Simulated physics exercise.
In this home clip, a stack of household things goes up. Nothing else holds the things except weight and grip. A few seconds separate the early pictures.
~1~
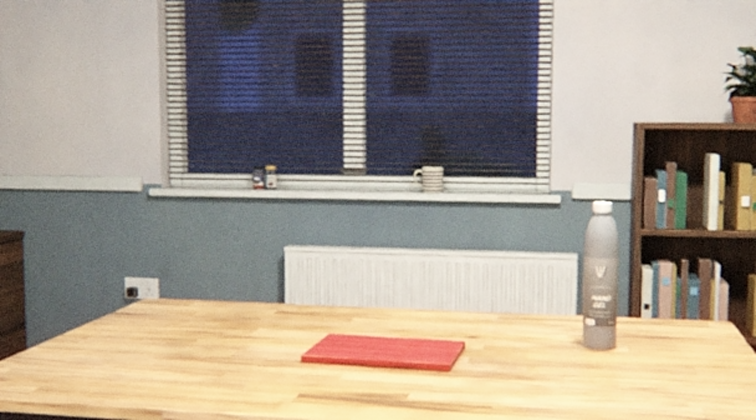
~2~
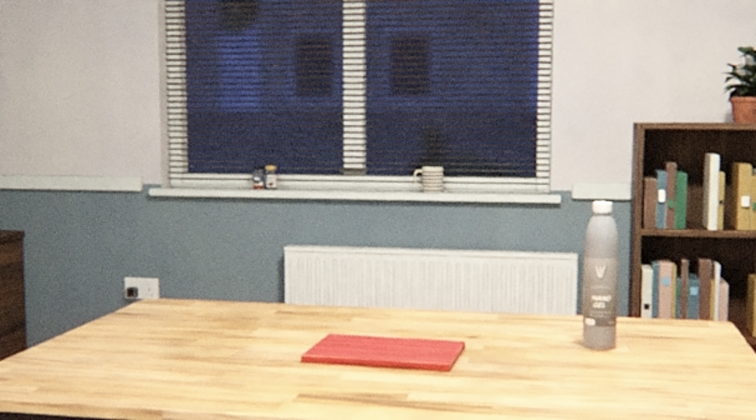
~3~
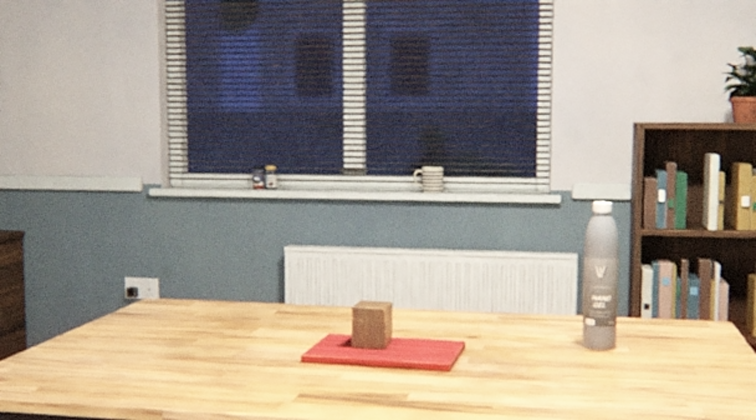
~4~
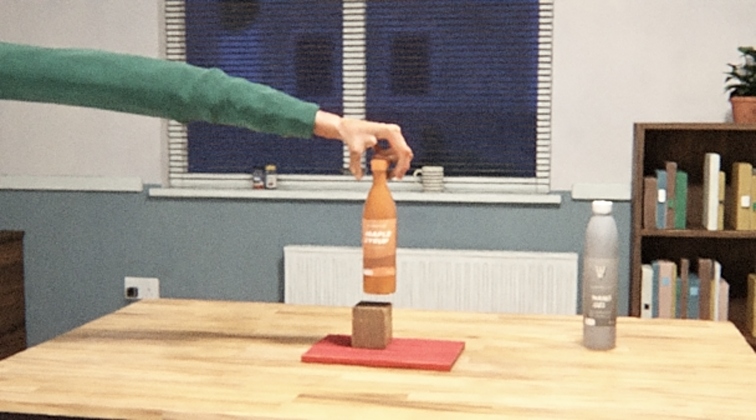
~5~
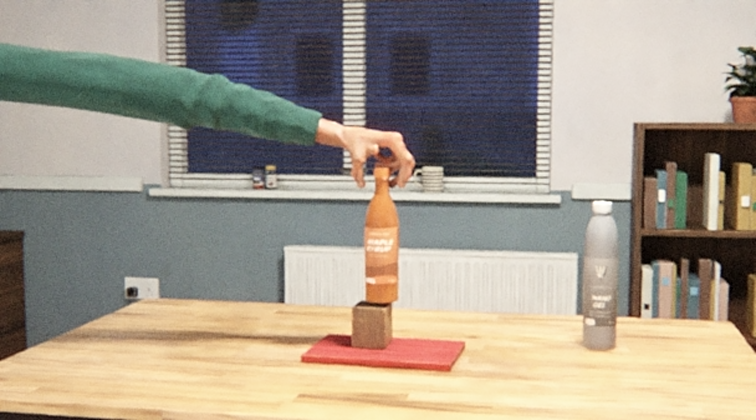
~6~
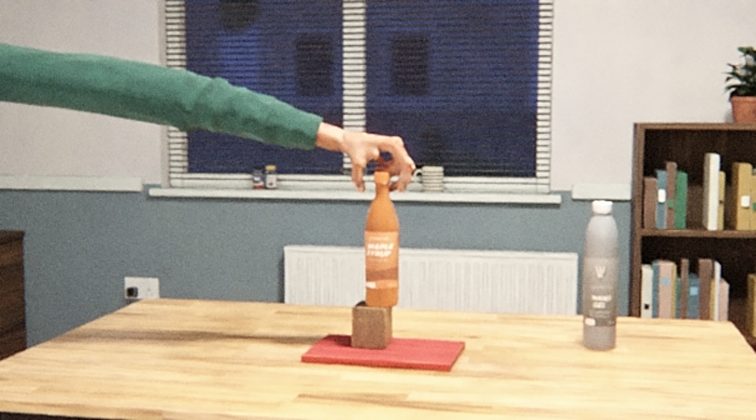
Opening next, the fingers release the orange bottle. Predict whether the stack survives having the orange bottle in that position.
The pile stands firm.
Then, 0.20 s past the last view, nothing moves.
Then, 0.60 s past the last view, orange bottle resting near (382, 239).
Finally, all 4 still in place. Final places as the last picture's camera would see them, orange bottle near (382, 239). The pile holds.
